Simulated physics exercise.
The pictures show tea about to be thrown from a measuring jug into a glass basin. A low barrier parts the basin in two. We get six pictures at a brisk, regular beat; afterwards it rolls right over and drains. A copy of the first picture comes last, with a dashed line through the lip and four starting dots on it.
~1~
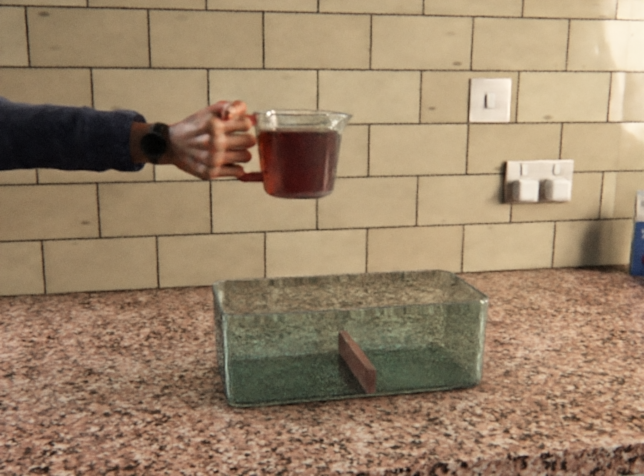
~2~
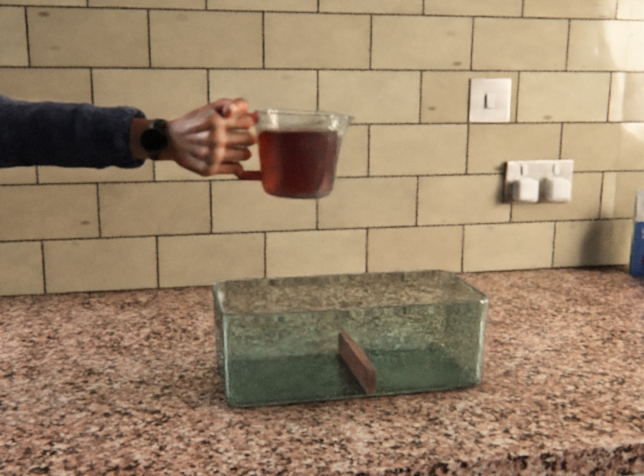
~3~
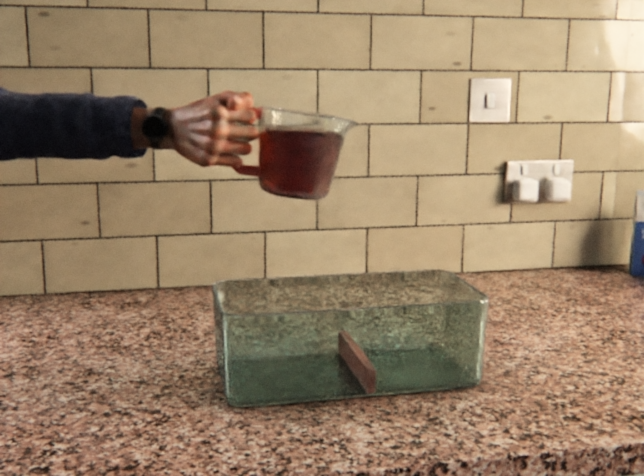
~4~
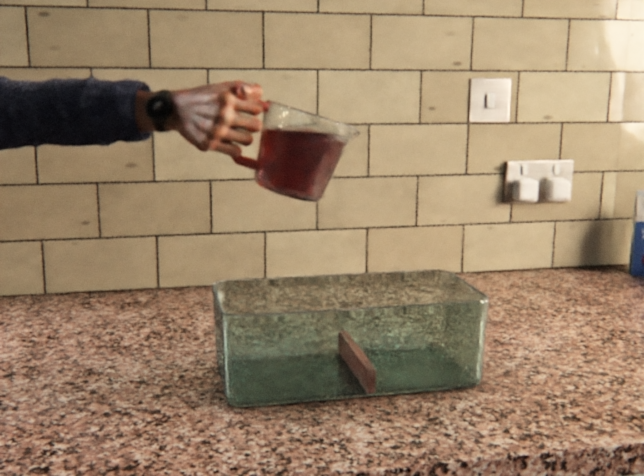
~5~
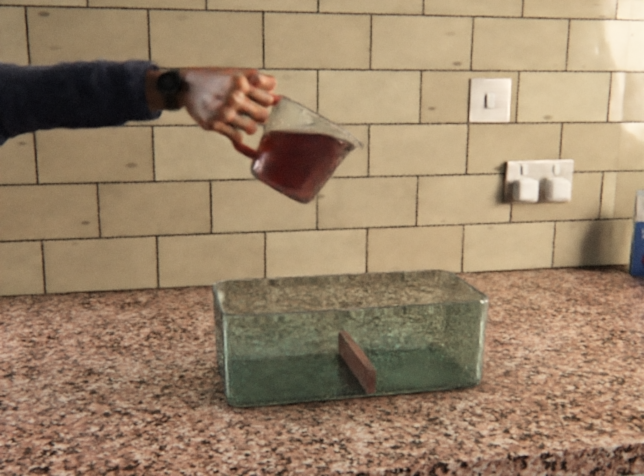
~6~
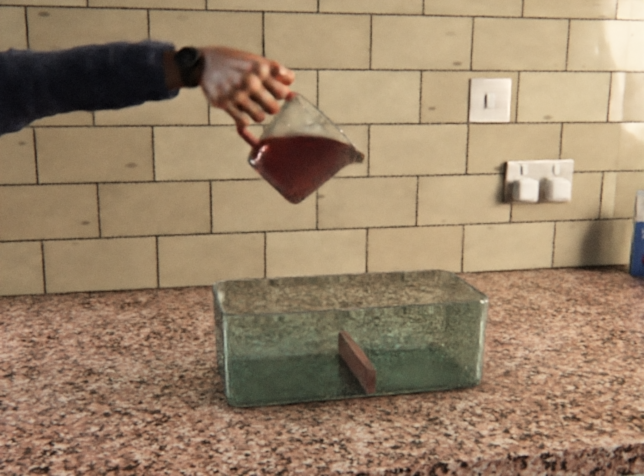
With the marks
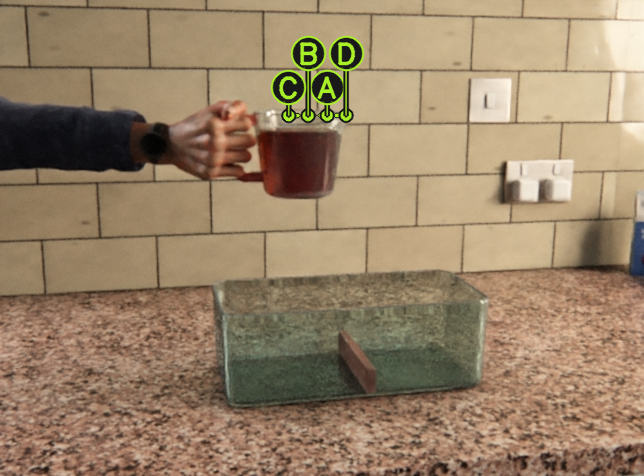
A hand held a glass jug of reddish-brown tea above a clear basin with a low divider, then gradually tilted it to the right until the tea reached the lip.
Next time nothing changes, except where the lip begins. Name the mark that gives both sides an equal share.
A works best here.
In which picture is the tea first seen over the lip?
In picture 6.
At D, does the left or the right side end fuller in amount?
The right one.
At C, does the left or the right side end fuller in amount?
The left one.
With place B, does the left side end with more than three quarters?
No, it does not.
On the marked copy, A at (327, 115); B at (308, 115); C at (288, 115); D at (346, 115).
With A, about 50 % ends left of the wall and 46 % right of it; 5 % is lost outside.
With B, about 64 % ends left of the wall and 28 % right of it; 8 % is lost outside.
With C, about 76 % ends left of the wall and 13 % right of it; 11 % is lost outside.
With D, about 20 % ends left of the wall and 74 % right of it; 6 % is lost outside.
